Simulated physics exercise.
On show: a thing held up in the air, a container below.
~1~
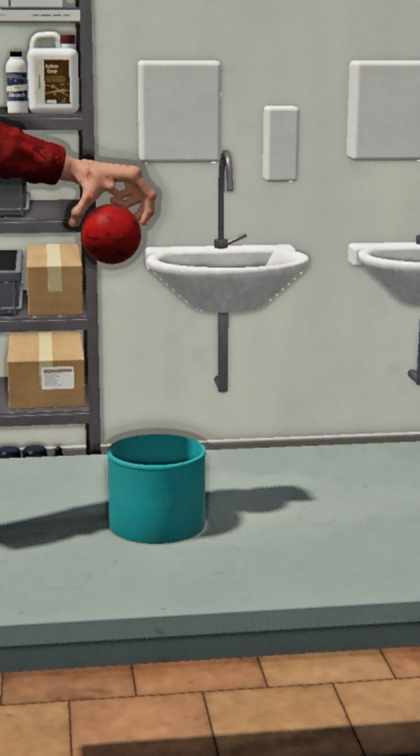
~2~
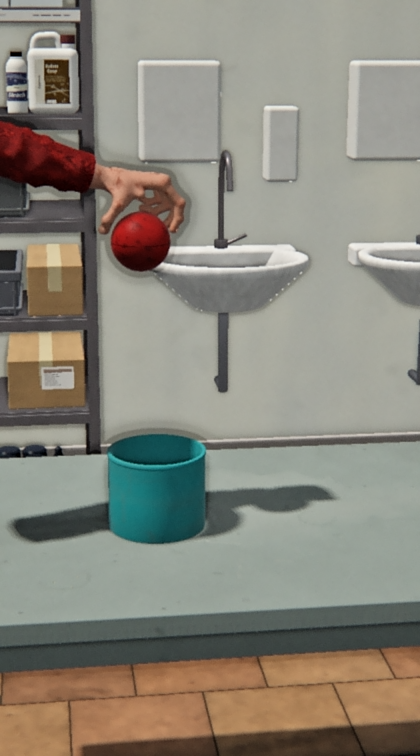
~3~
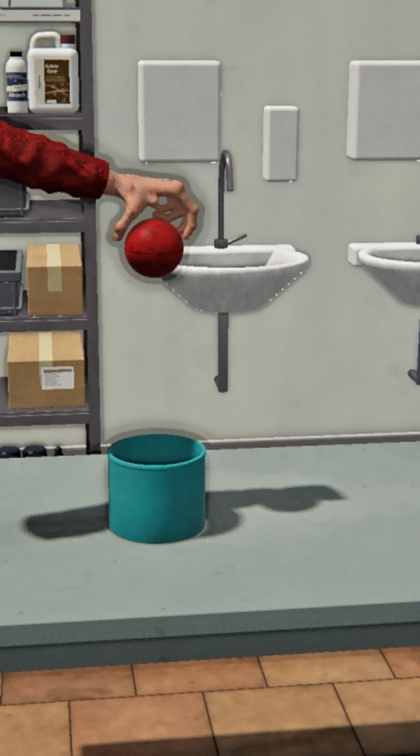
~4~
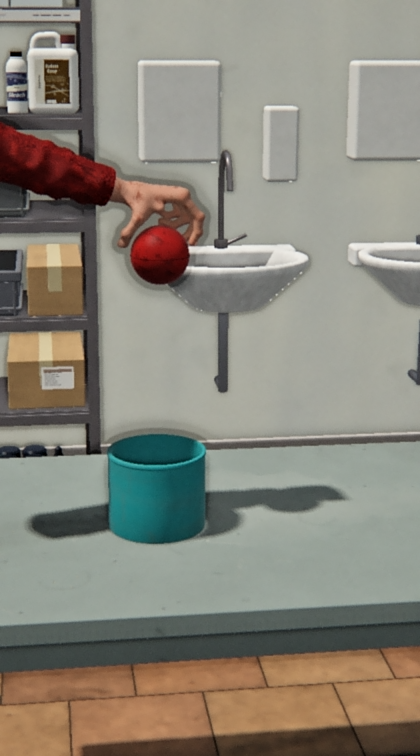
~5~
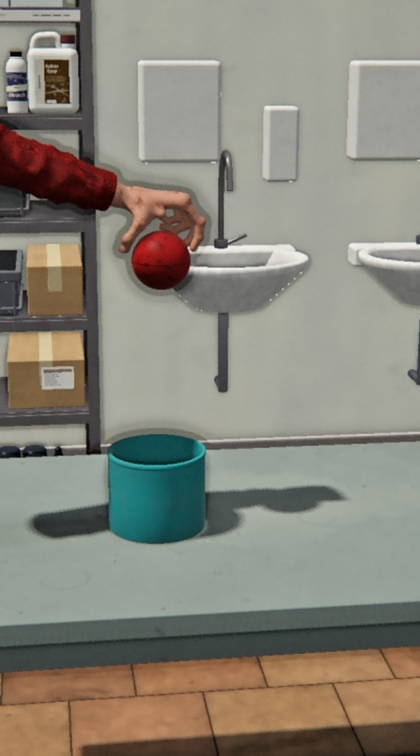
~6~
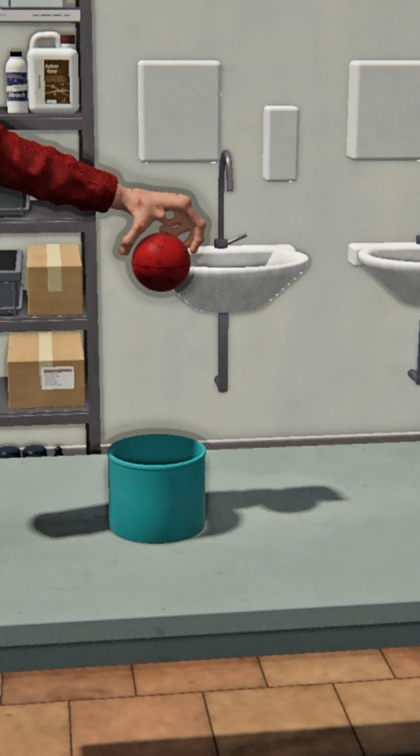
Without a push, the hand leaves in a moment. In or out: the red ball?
It makes it in.
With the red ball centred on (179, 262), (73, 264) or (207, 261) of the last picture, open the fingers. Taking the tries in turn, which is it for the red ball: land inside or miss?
Okay, so it makes it in, then it stays out, and then it stays out.
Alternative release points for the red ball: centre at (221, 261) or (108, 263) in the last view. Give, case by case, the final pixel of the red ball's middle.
It winds up near (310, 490) and then near (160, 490).
Then, 0.20 s on from there, red ball on its way down near (162, 337).
In the end, the red ball is caught, near (163, 494).
